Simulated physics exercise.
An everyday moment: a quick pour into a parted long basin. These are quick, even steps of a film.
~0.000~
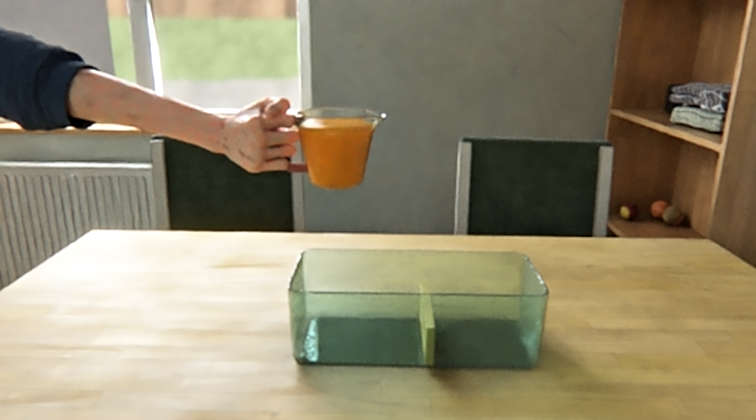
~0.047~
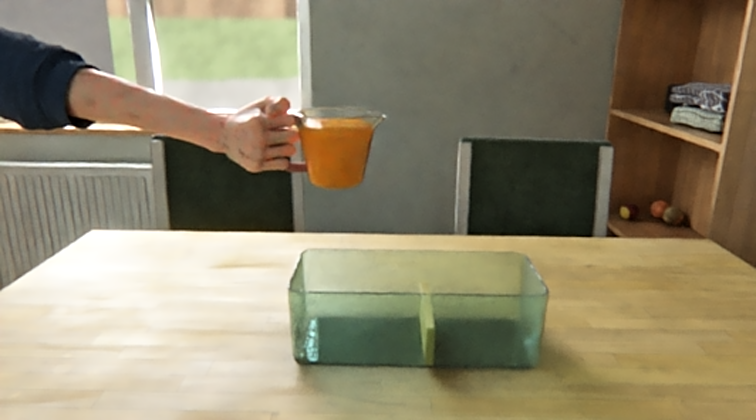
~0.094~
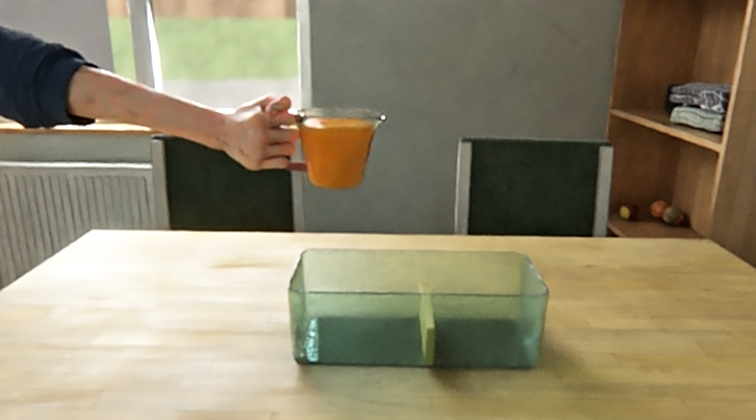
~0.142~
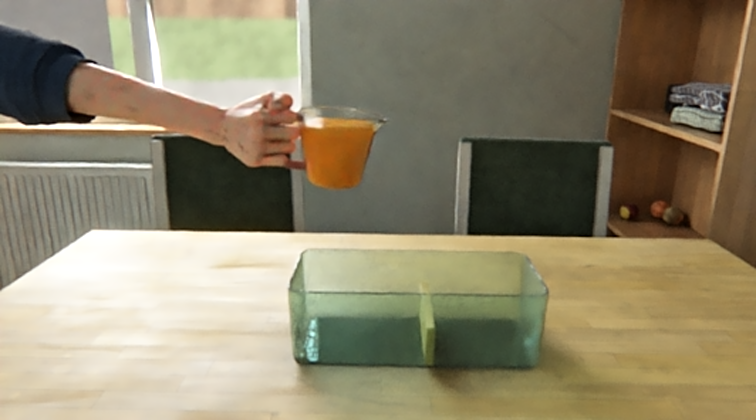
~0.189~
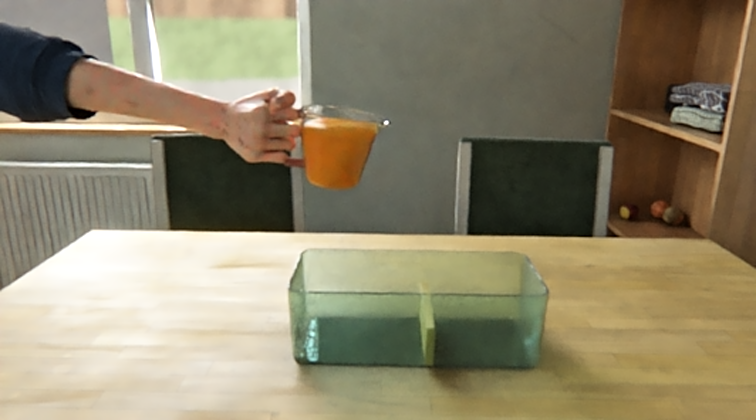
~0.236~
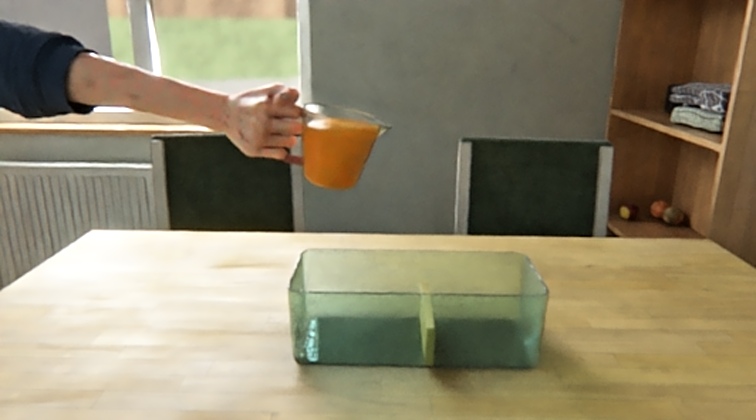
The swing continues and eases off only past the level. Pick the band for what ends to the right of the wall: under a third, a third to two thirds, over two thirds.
In the end from a third to two thirds is right of the wall.
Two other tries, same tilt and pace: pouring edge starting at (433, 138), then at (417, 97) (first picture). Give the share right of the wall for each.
First some 95, then 85 per cent.
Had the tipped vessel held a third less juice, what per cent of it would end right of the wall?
Close to 15 per cent.
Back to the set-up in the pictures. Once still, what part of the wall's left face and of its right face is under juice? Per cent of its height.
Some 10 per cent left and 20 right.
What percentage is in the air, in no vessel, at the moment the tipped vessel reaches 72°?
Roughly 30 in a hundred.
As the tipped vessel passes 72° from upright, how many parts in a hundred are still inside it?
About 60 per cent.
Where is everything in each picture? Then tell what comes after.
Tilt 0°; pouring edge (387, 115); surface from (301, 123) to (374, 124); the long basin's rim runs from (295, 270) to (537, 274); the wall's top is at (427, 304), in the first frame.
Tilt 0°; pouring edge (388, 116); surface from (301, 123) to (374, 125), in the second frame.
Tilt 2°; pouring edge (388, 117); surface from (302, 123) to (374, 125), in the third frame.
Tilt 4°; pouring edge (390, 119); surface from (303, 123) to (375, 125), in the fourth frame.
Tilt 8°; pouring edge (391, 122); surface from (304, 123) to (378, 126), in the fifth frame.
Tilt 12°; pouring edge (393, 126); surface from (306, 124) to (381, 127), in the sixth frame.
By 0.67 s the tilt is 72° and 60 per cent is still to pour, 1 is left of the wall and 10 right of it.
By 0.98 s the tilt is 112° and 4 per cent is still to pour, 39 is left of the wall and 45 right of it.
By 1.31 s the tilt is 119° and 0 per cent is still to pour, 53 is left of the wall and 46 right of it.
By 1.67 s the tilt is 119° and 0 per cent is still to pour, 53 is left of the wall and 46 right of it.
At rest 53 per cent lies left of the wall, 46 right of it and 1 outside.
